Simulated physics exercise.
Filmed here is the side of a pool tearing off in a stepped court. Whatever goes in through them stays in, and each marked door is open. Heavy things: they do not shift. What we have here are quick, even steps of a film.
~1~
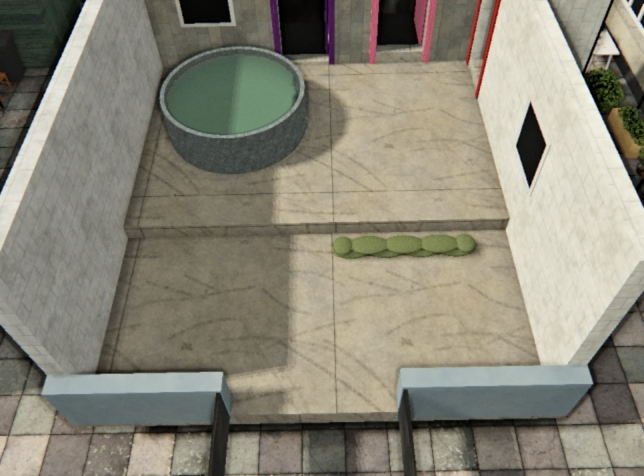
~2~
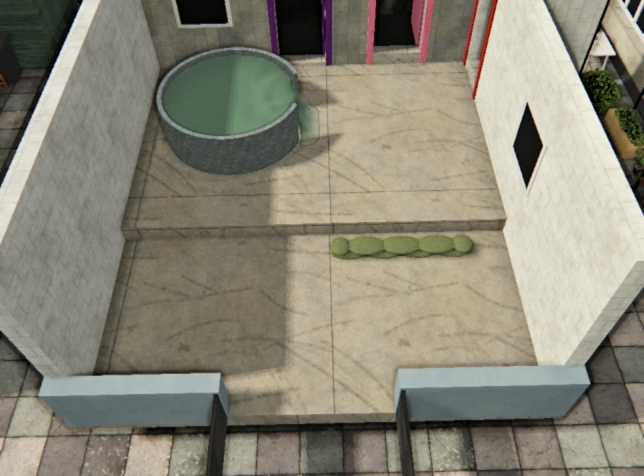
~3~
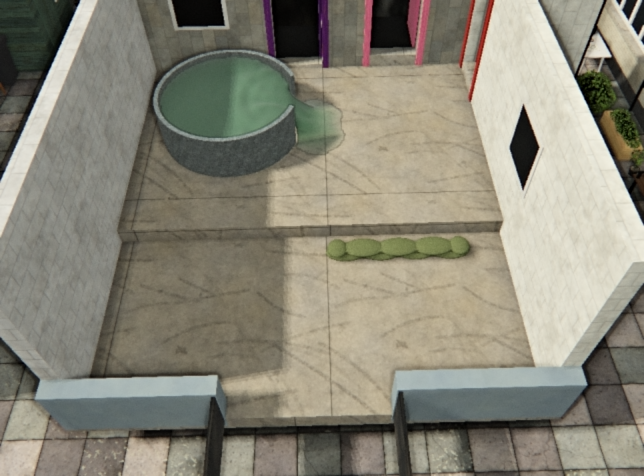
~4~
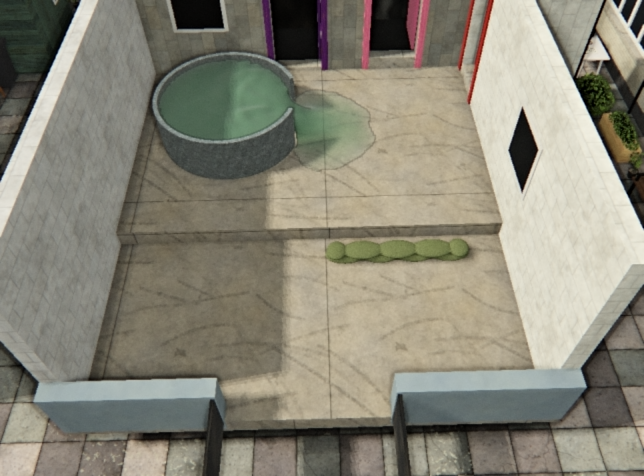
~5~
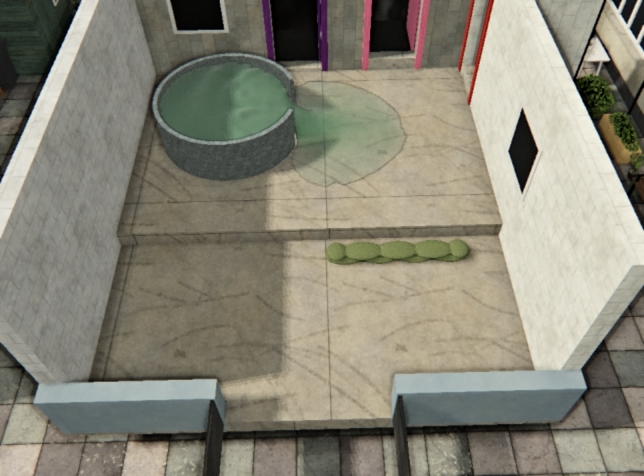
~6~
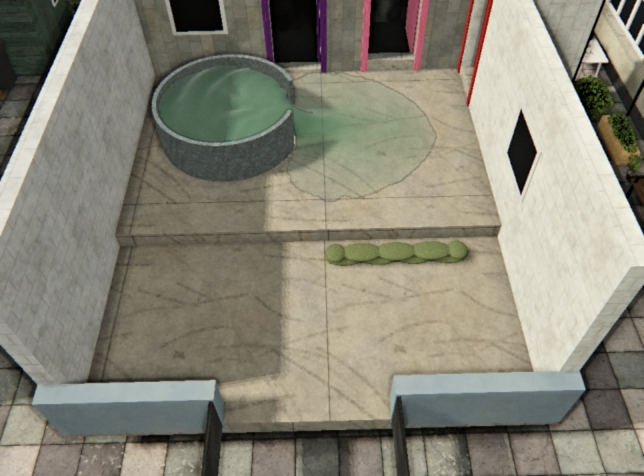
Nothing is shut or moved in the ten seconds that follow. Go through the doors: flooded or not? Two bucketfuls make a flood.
Pink door: Two buckets or fewer, red door: More than two buckets, purple door: Two buckets or fewer.
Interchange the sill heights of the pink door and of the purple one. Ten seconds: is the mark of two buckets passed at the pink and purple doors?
So here it goes: Pink gets too much, while purple doesn't reach it.
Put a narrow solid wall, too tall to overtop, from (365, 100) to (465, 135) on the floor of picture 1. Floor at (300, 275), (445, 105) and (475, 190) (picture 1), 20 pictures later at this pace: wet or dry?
Listed order: Spared, swamped, swamped.
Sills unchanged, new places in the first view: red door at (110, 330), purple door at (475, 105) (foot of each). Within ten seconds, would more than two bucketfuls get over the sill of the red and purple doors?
In that case the red door stays inside the limit and the purple door exceeds the limit.
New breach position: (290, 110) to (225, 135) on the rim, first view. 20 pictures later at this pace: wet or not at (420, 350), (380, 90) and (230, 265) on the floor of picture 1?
Soaked, untouched, soaked.
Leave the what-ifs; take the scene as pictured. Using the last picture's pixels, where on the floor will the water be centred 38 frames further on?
Around pixel (337, 168).
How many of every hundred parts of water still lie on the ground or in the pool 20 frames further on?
I'd put it near 96 %.
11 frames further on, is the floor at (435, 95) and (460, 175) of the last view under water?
The first spot is inundated and the second inundated.
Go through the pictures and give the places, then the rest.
Still water in the round tank at (233, 93), in the first frame.
The front is at (303, 144), out from the gap at (299, 112), in the second frame.
The front is at (338, 140), out from the gap at (296, 117), in the third frame.
Water pours out at (295, 120) and has run to (368, 142), in the fourth frame.
The front is at (399, 142), out from the gap at (295, 120), in the fifth frame.
Water pours out at (294, 121) and has run to (429, 140), in the sixth frame.
A moment on, water covers 30 % of the floor; the pink door wet at the sill, nothing in, the red door wet at the sill, nothing in, the purple door wet at the sill, nothing in.
Next, water covers 35 % of the floor; the pink door wet at the sill, nothing in, the red door over two buckets in, the purple door wet at the sill, nothing in.
Then, water covers 40 % of the floor; the pink door wet at the sill, nothing in, the red door far over two buckets in, the purple door wet at the sill, nothing in.
Later, water covers 70 % of the floor; the pink door wet at the sill, nothing in, the red door far over two buckets in, the purple door wet at the sill, nothing in.
In the end, water covers 85 % of the floor; the pink door wet at the sill, nothing in, the red door far over two buckets in, the purple door under two buckets in.
